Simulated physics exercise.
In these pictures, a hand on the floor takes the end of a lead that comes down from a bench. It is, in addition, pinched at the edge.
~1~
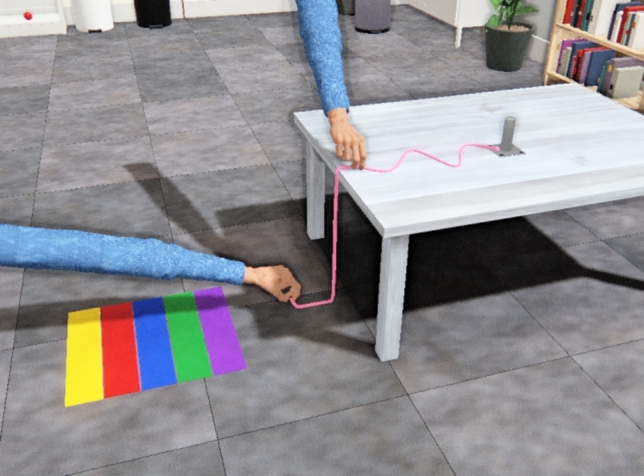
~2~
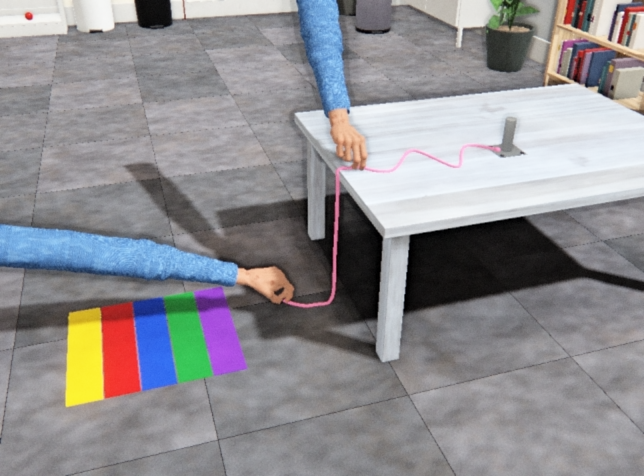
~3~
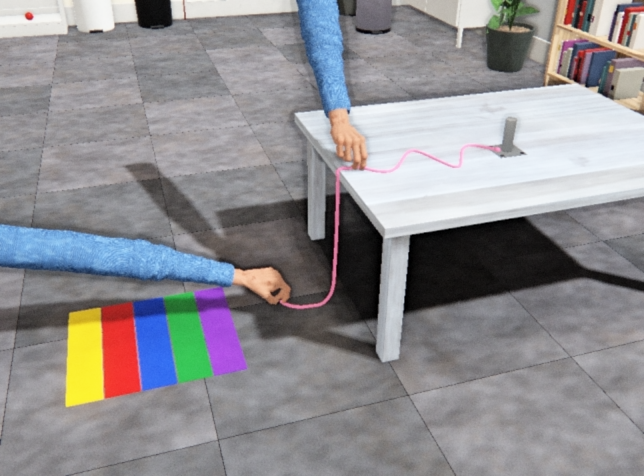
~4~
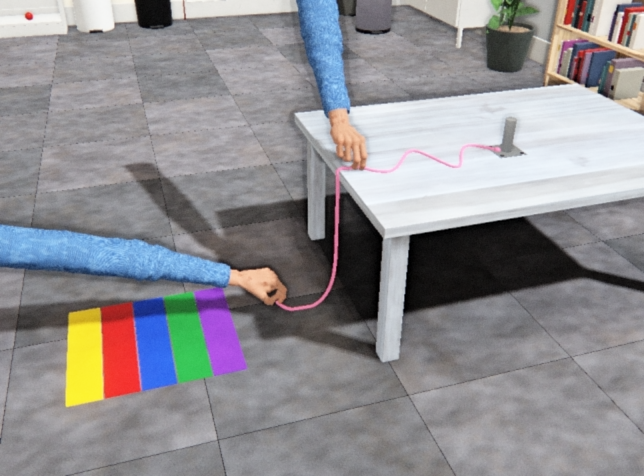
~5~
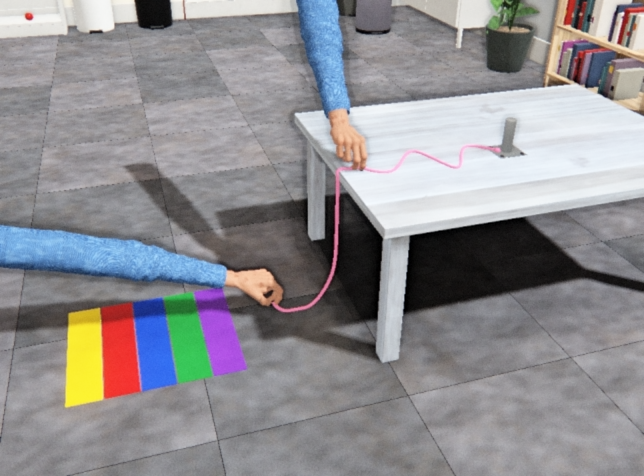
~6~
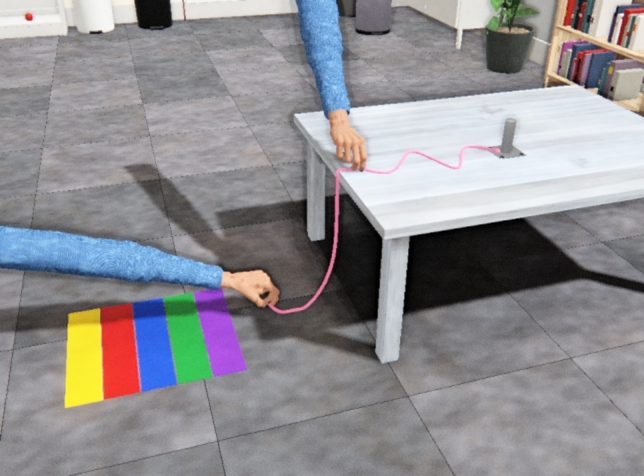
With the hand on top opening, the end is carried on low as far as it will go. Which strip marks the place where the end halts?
The yellow strip does.
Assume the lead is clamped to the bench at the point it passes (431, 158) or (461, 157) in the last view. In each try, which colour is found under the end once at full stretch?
One after the other: Blue, then red.
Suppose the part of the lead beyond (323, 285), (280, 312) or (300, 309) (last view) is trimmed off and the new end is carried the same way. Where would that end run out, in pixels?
About (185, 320), then (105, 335), then (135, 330).
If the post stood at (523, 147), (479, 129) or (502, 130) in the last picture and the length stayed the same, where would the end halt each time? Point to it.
Try by try: (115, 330), (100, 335) and (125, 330).
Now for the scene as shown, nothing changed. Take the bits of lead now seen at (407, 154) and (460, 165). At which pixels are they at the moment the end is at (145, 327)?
The two spots arrive at (355, 170) and (427, 162).
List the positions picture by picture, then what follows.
In the first picture, end (291, 299); purple (226, 355); green (192, 362); blue (157, 369); red (121, 376); yellow (84, 384).
In the second picture, end (284, 301); lead through (467, 146) (442, 162) (401, 161) (343, 169) (336, 234) (334, 290).
In the third picture, end (281, 301).
In the fourth picture, end (277, 302); lead through (467, 146) (442, 163) (401, 162) (343, 169) (336, 234) (328, 290).
In the fifth picture, end (273, 303).
In the sixth picture, end (269, 304); lead through (467, 147) (442, 164) (401, 163) (342, 170) (336, 235) (320, 291).
A little later, end near (145, 327); over blue.
Next, end near (108, 334); over red.
When it is tight, end near (87, 338); over yellow. It gets as far as the yellow strip.
